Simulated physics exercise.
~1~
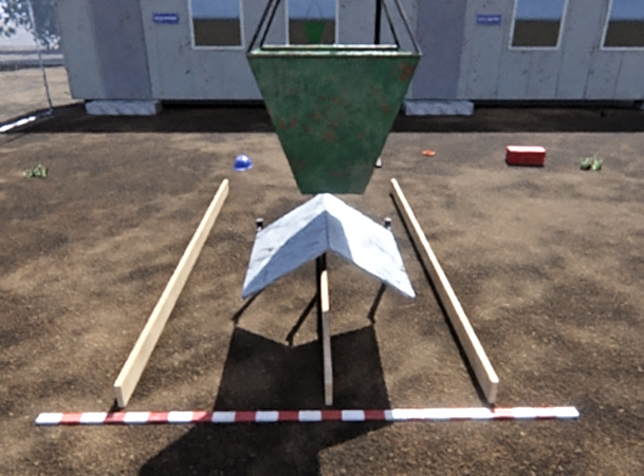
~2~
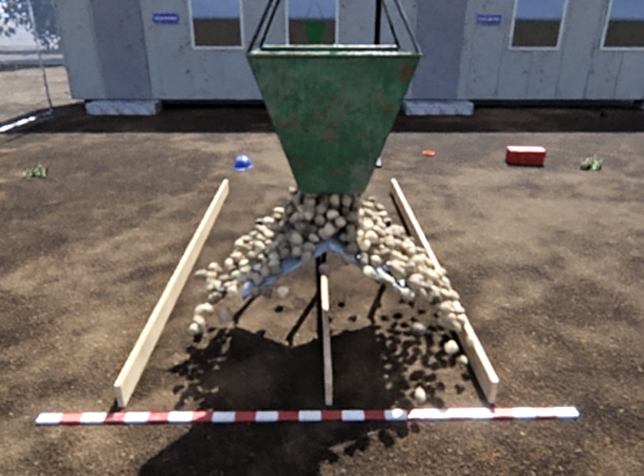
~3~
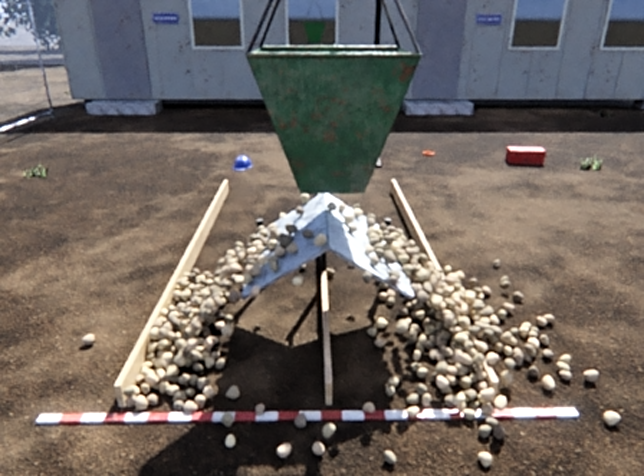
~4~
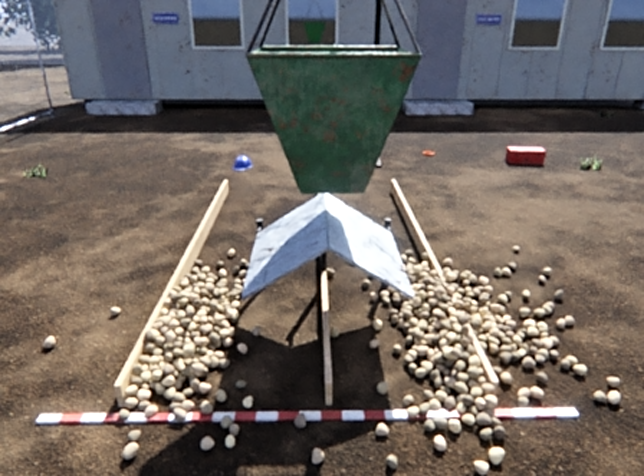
Pale cobbles pouring from a green skip onto a peaked steel sheet, splitting left and right, some spilling beyond the right board.
